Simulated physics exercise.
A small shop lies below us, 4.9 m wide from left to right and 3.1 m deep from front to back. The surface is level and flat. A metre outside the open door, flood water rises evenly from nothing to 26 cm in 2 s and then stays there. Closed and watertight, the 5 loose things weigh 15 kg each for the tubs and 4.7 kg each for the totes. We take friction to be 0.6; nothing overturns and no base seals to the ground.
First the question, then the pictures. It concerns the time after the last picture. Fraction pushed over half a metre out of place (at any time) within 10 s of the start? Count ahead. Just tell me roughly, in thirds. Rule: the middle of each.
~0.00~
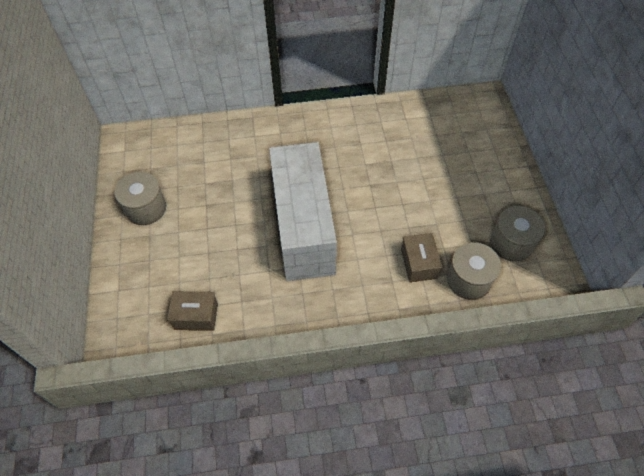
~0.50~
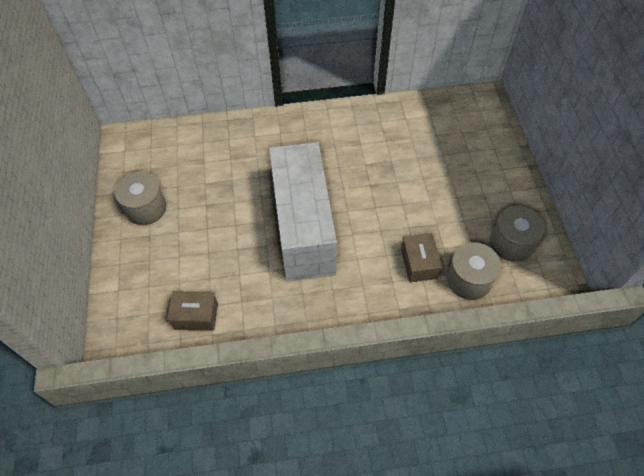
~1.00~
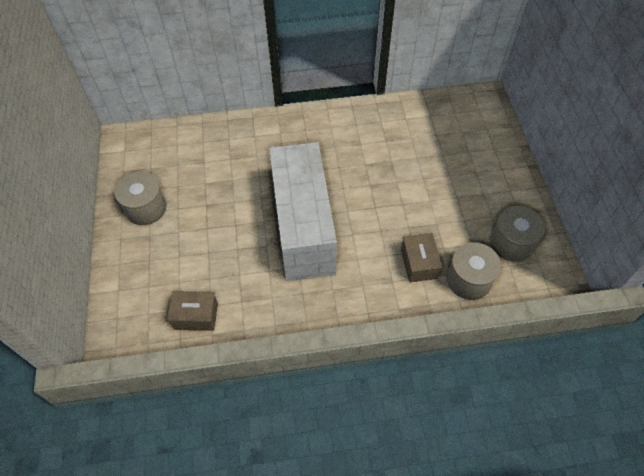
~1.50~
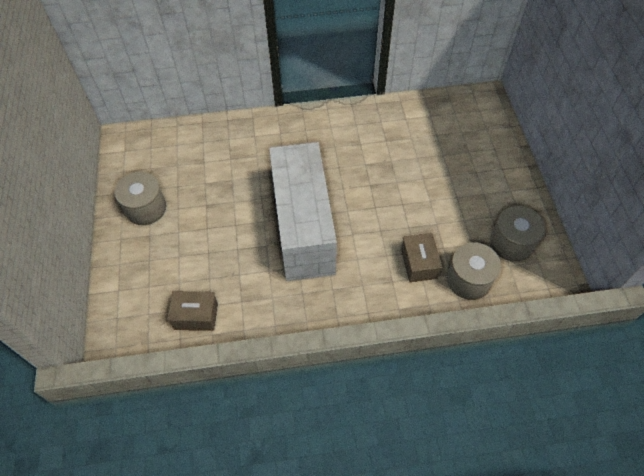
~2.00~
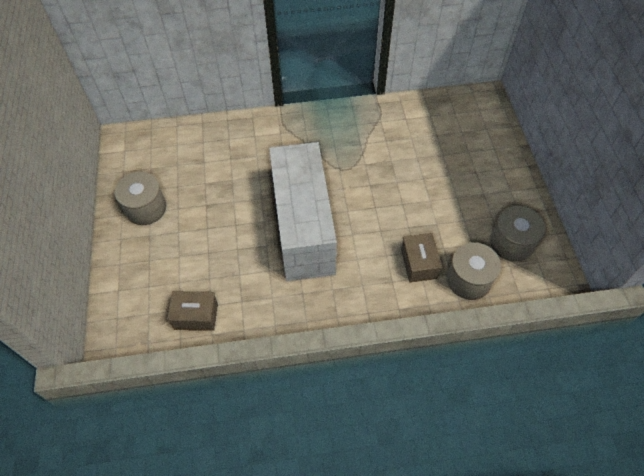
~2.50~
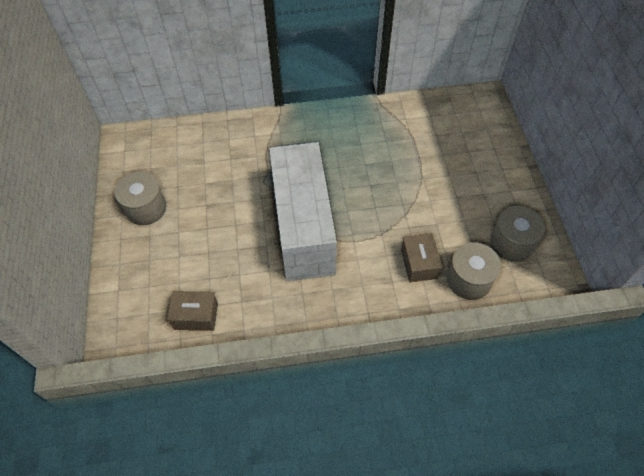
Large share.
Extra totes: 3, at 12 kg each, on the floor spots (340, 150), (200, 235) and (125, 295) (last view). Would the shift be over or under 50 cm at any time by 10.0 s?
The first one tops the mark, the next stays inside the mark, and the last stays inside the mark.
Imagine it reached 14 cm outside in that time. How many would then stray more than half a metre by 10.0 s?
The count would be 1.
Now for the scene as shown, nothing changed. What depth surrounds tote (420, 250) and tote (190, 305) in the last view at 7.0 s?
Close to 11 and 10 centimetres.
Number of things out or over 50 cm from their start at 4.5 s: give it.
2 of them.
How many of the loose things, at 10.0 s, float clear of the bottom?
Count at that moment: 5.
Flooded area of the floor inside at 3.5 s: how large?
Somewhere around 8.0 m2, roughly.
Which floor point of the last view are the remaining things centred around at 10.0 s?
(322, 180).
After 3.5 s 0 of 5 are over 50 cm from their spots; 0 afloat.
After 4.5 s 2 of 5 are over 50 cm from their spots; 1 afloat.
After 7.0 s 4 of 5 are over 50 cm from their spots; 4 afloat.
After 10.0 s 4 of 5 are over 50 cm from their spots, and 5 have been at some point; 5 afloat.
